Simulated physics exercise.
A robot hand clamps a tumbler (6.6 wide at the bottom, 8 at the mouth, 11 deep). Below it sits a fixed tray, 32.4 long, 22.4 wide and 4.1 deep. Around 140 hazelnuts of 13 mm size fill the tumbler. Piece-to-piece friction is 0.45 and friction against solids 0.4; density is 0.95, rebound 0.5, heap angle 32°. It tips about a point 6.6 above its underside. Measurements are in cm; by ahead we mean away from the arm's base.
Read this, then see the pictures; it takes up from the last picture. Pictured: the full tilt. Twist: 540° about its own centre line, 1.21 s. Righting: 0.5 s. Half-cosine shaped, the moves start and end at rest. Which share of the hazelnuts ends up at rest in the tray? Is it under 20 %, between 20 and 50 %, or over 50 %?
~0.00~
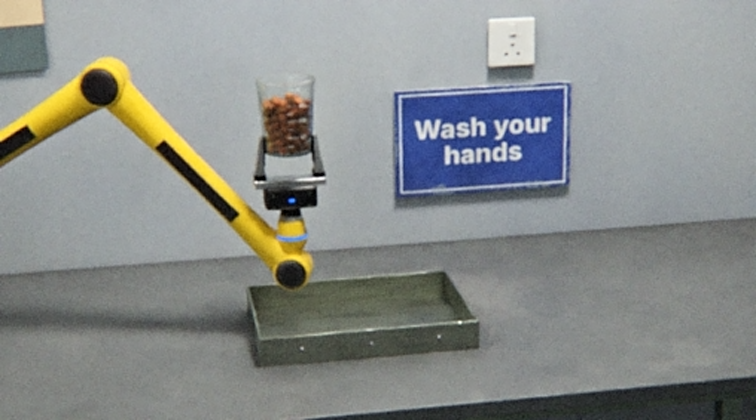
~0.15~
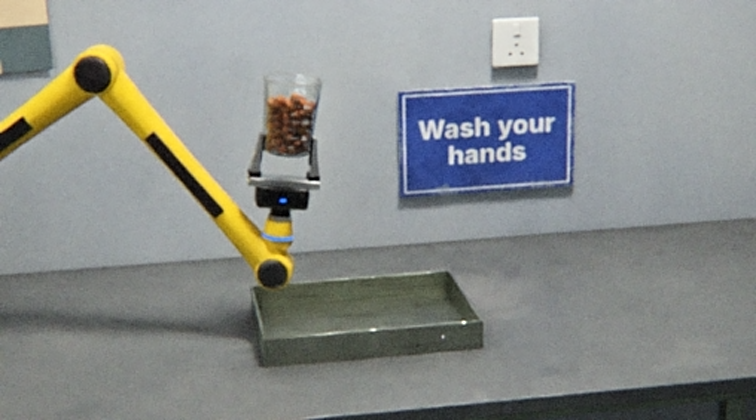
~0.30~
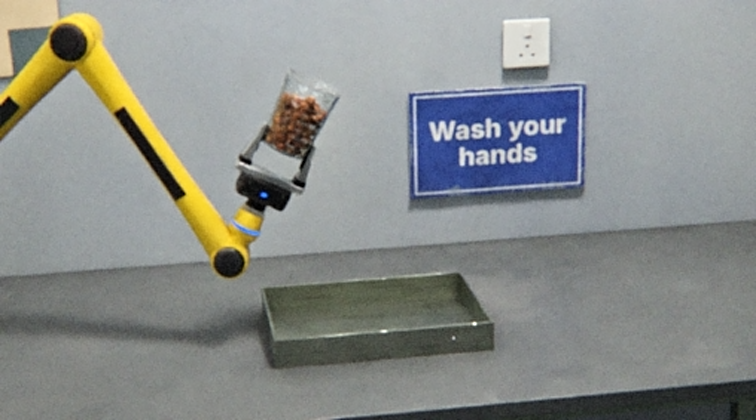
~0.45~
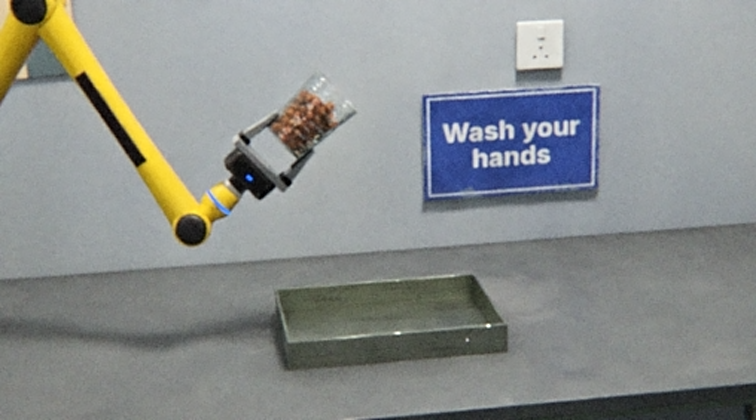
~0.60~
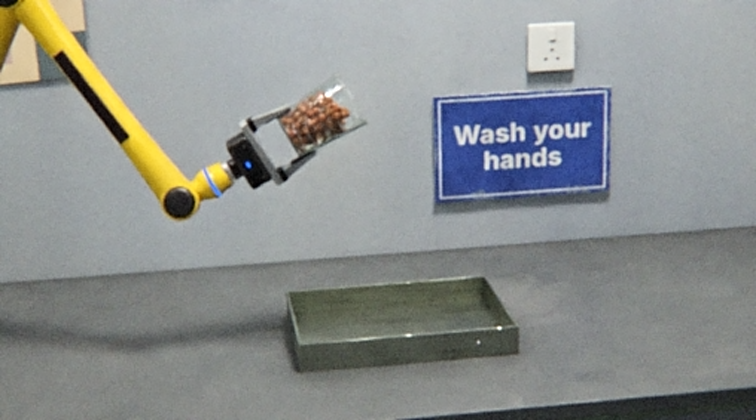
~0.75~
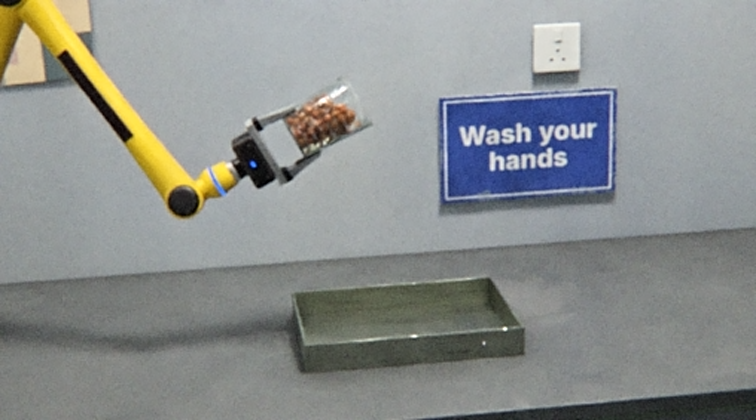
Under 20 %.
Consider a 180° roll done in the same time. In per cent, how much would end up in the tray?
It would be roughly 0 percent.
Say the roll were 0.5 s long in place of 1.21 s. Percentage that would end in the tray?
Around 0 %.
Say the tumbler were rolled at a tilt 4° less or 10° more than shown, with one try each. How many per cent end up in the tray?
Estimates: Close to 0 % and 15 %.
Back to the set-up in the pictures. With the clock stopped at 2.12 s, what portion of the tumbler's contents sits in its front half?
40 in a hundred, more or less.
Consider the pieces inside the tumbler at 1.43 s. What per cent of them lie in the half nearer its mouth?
Close to 40 per cent sits in the mouth half.
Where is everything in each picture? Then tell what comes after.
The first frame shows the tumbler middle at (287, 116), upright; upper third of the load around (286, 106), from x 265 to 305, top at y 95; 145 in the tumbler.
The second frame shows the tumbler middle at (290, 116), tipped 8°; upper third of the load around (289, 105), from x 270 to 310, top at y 95.
The third frame shows the tumbler middle at (298, 117), tipped 28°; upper third of the load around (297, 106), from x 270 to 325, top at y 95.
The fourth frame shows the tumbler middle at (309, 117), tipped 49°; upper third of the load around (310, 107), from x 275 to 335, top at y 95.
The fifth frame shows the tumbler middle at (320, 118), tipped 62°; upper third of the load around (320, 110), from x 285 to 345, top at y 95.
The sixth frame shows the tumbler middle at (325, 119), tipped 63°; upper third of the load around (324, 112), from x 290 to 360, top at y 95; 145 in the tumbler.
After 1.43 s, tipped 63°, highest piece 39 above the table; 144 in the tumbler, 1 in flight or on a rim.
After 2.12 s, tipped 49°, highest piece 38 above the table; 141 in the tumbler, 2 in the tray, 2 in flight or on a rim.
After 2.66 s, upright, highest piece 40 above the table; 141 in the tumbler, 4 in the tray.
After 3.36 s, upright, highest piece 40 above the table; 141 in the tumbler, 4 in the tray.
In the end, 141 in the tumbler, 4 in the tray. That is 3 % in the tray.
